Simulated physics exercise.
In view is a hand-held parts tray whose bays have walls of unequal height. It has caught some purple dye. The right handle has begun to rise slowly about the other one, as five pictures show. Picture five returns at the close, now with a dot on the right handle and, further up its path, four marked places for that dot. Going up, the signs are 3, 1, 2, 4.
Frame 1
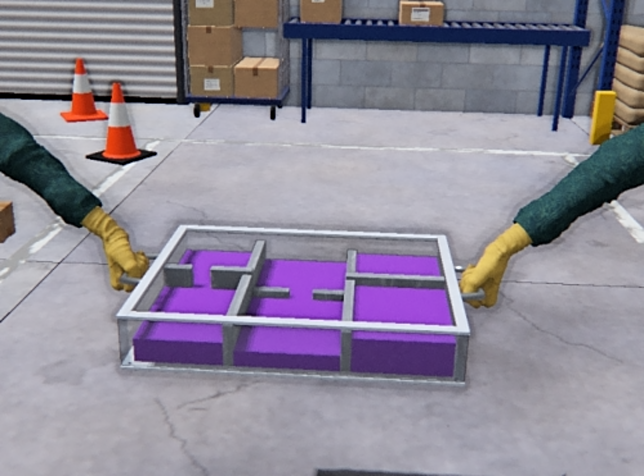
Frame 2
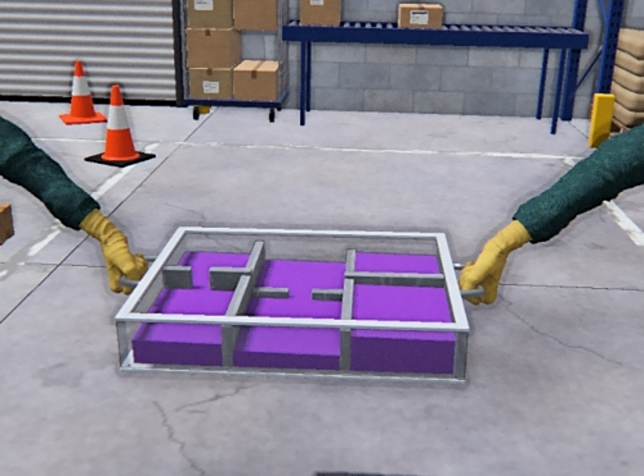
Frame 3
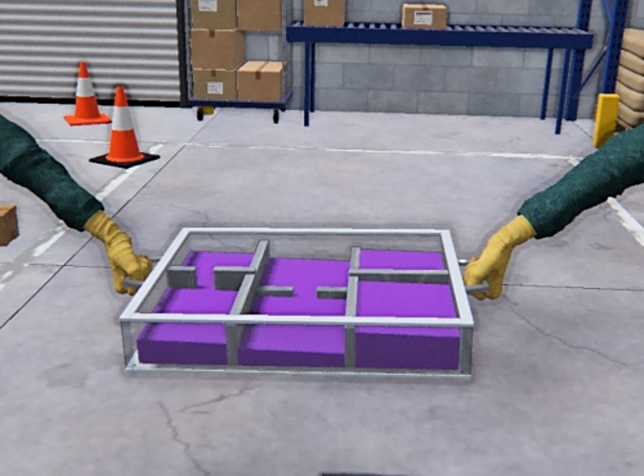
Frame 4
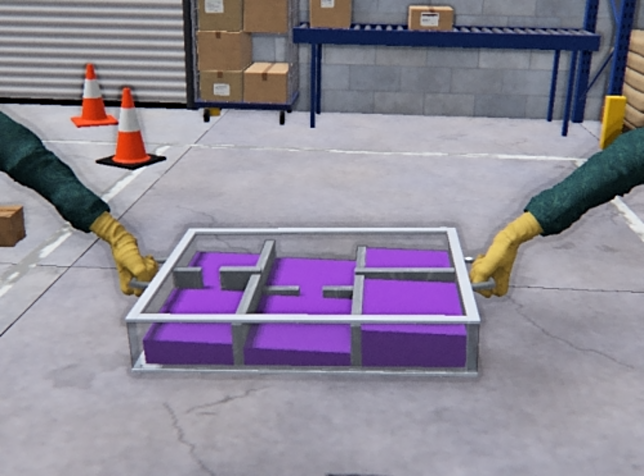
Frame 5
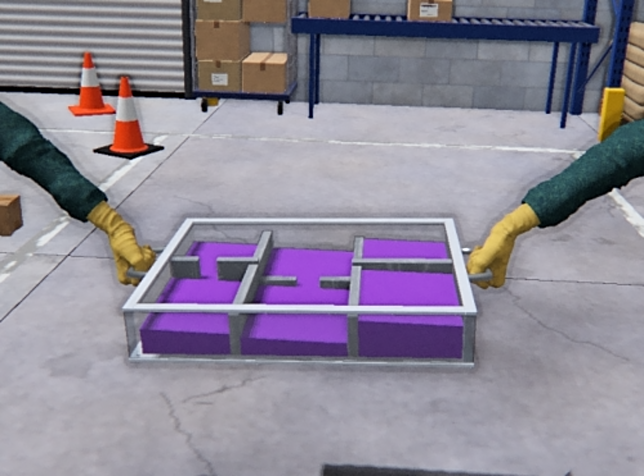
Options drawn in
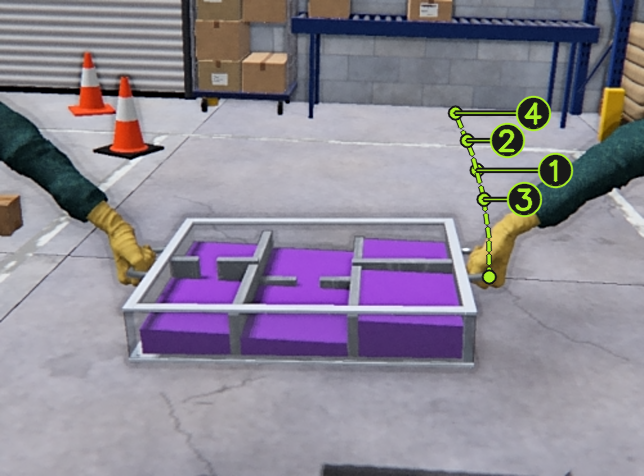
Two gloved hands held a clear, divided tray of purple dye by its side handles above a warehouse floor, tilting it very slightly down to the left while otherwise keeping it nearly still.
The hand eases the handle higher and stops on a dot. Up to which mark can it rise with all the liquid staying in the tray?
Choose 1.
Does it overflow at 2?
Yes.
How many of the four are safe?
Two.
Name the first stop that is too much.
Here it is stop 2.
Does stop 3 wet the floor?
No.
On the marked copy, 1 at (477, 170); 2 at (467, 140); 3 at (484, 199); 4 at (455, 113).
For stop 1, nothing spills; the front left bay holds the most.
For stop 2, about 9 % goes over the rim.
For stop 3, nothing spills; the front right bay holds the most.
For stop 4, about 23 % goes over the rim.
